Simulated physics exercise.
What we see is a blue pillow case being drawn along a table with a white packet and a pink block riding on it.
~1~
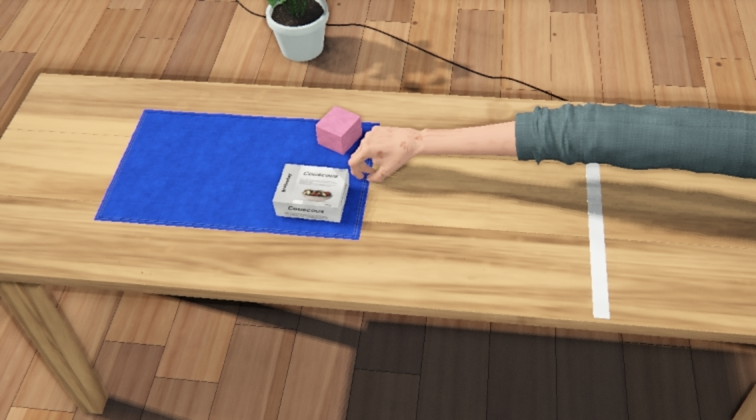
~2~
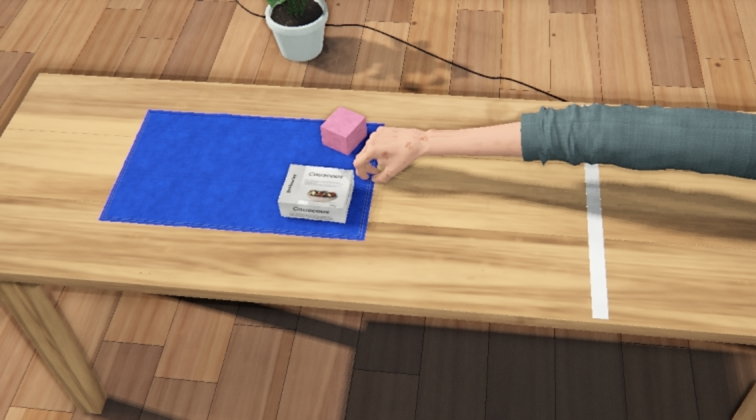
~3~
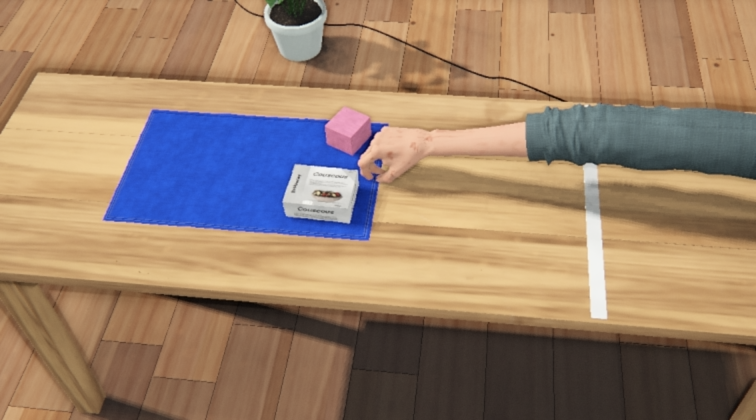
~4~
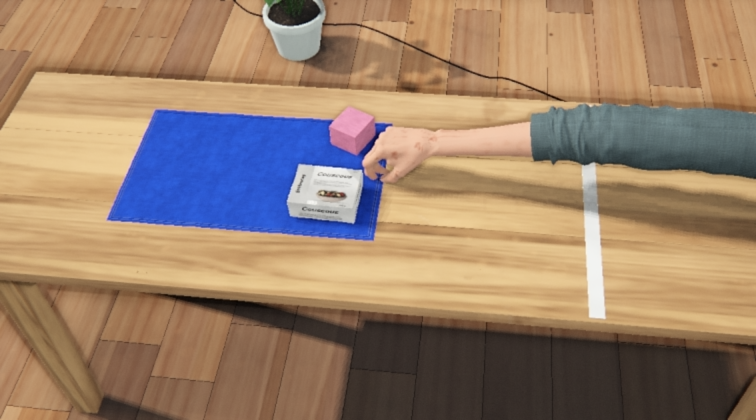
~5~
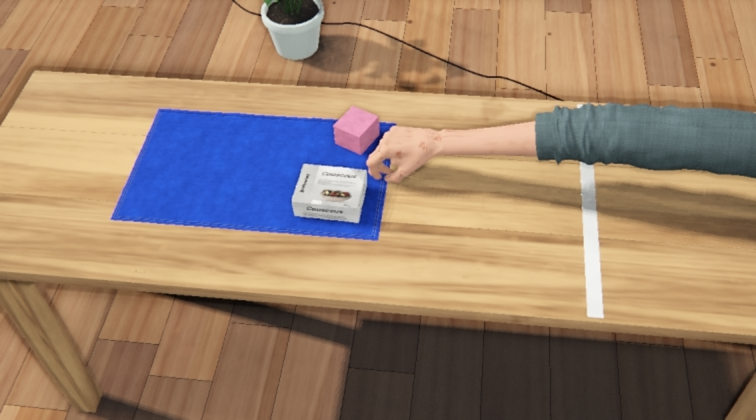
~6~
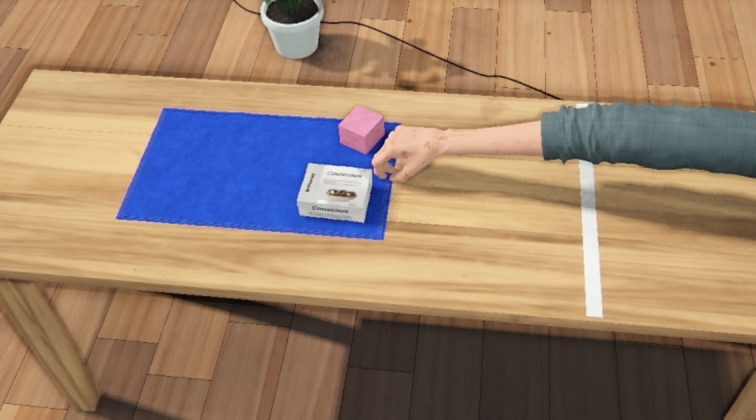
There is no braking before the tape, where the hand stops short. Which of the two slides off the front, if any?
As it turns out, the white packet remains aboard; the pink block keeps its seat.
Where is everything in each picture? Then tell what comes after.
In the first picture, pillow case end (359, 240); white packet (311, 185); pink block (338, 121); tape (600, 295).
In the second picture, pillow case end (364, 241), far hem (98, 221); pink block (343, 121).
In the third picture, pillow case end (369, 241); white packet (321, 185).
In the fourth picture, pillow case end (373, 241), far hem (106, 220); pink block (352, 121).
In the fifth picture, pillow case end (378, 241); white packet (330, 185).
In the sixth picture, pillow case end (383, 240), far hem (115, 219); white packet (335, 185); pink block (362, 120); tape (594, 294).
Then, 1.55 s past the final frame, hem at the tape; white packet on the cloth near (525, 206); pink block on the cloth near (543, 141).
Then, 1.66 s past the final frame, hem at the tape; white packet on the cloth near (535, 207); pink block on the cloth near (553, 142).
When it is over, hem at the tape; white packet on the cloth near (535, 207); pink block on the cloth near (553, 142). The white packet keeps its seat and the pink block stays on the cloth.
